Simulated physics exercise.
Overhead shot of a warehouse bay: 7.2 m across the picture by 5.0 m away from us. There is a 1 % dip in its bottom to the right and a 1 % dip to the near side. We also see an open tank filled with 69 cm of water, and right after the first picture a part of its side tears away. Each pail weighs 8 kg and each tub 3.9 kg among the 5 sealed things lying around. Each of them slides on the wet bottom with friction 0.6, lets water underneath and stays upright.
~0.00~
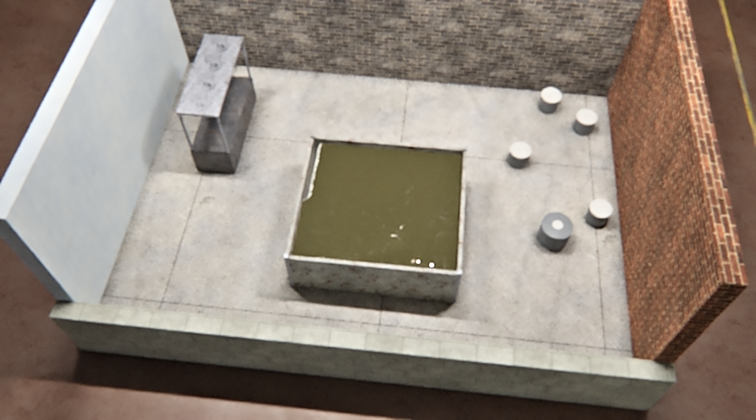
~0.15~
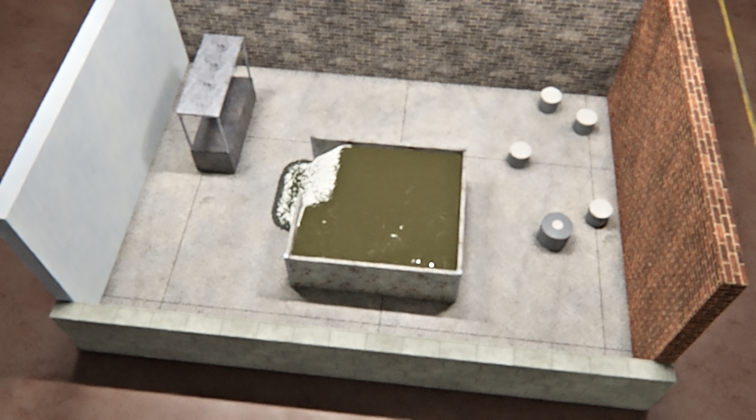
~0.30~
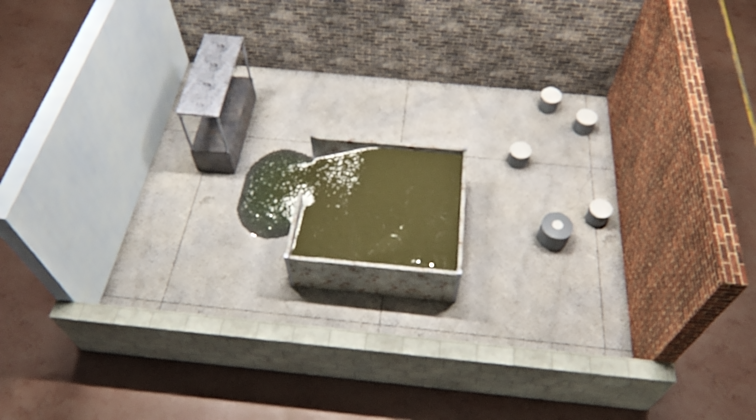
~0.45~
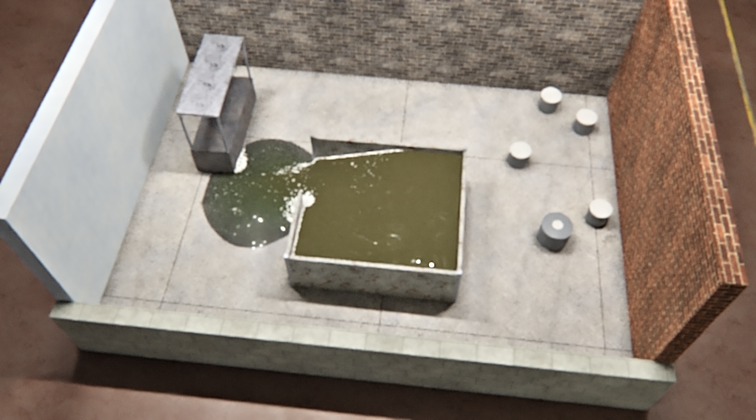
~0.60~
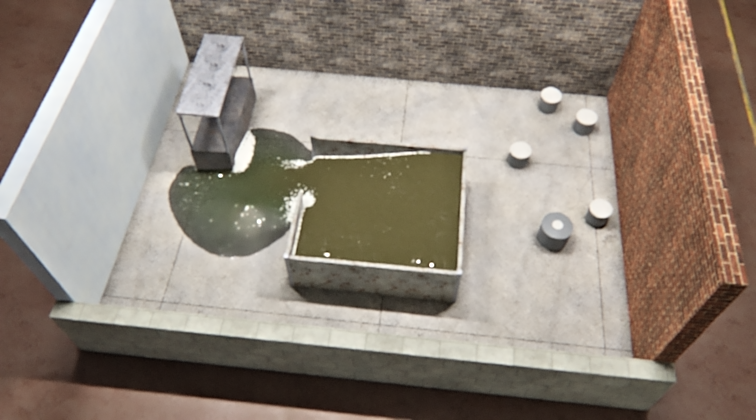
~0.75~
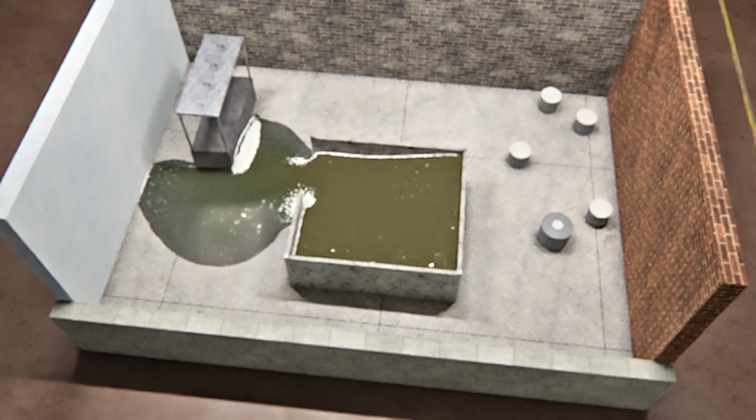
In this clip, the left side of an open tank of murky green water gives way in a walled bay, and water pours out and spreads leftward across the floor around a metal stand, while the pails at right stay still.
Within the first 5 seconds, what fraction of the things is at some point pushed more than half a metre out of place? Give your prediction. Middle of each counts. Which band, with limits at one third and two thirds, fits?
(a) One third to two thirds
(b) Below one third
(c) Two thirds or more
(b) Below one third.
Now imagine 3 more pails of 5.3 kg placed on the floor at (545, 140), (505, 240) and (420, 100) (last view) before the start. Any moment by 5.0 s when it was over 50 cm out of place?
In sequence: Falls below it / falls below it / exceeds it.
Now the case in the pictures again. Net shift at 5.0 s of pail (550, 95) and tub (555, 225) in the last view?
Distances, as listed: 0 cm then 0 cm.
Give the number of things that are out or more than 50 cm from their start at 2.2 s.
My count gives 0.
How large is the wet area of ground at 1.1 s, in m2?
Roughly 10.0 m2.
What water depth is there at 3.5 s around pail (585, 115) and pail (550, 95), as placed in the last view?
First about 0 cm, second about 3 cm.
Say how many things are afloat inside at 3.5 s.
Answer: 0.
After 1.1 s 0 of 5 are over 50 cm from their spots; 0 afloat.
After 2.2 s 0 of 5 are over 50 cm from their spots; 0 afloat.
After 3.5 s 0 of 5 are over 50 cm from their spots; 0 afloat.
After 5.0 s 0 of 5 are over 50 cm from their spots, and 0 have been at some point; 0 afloat.
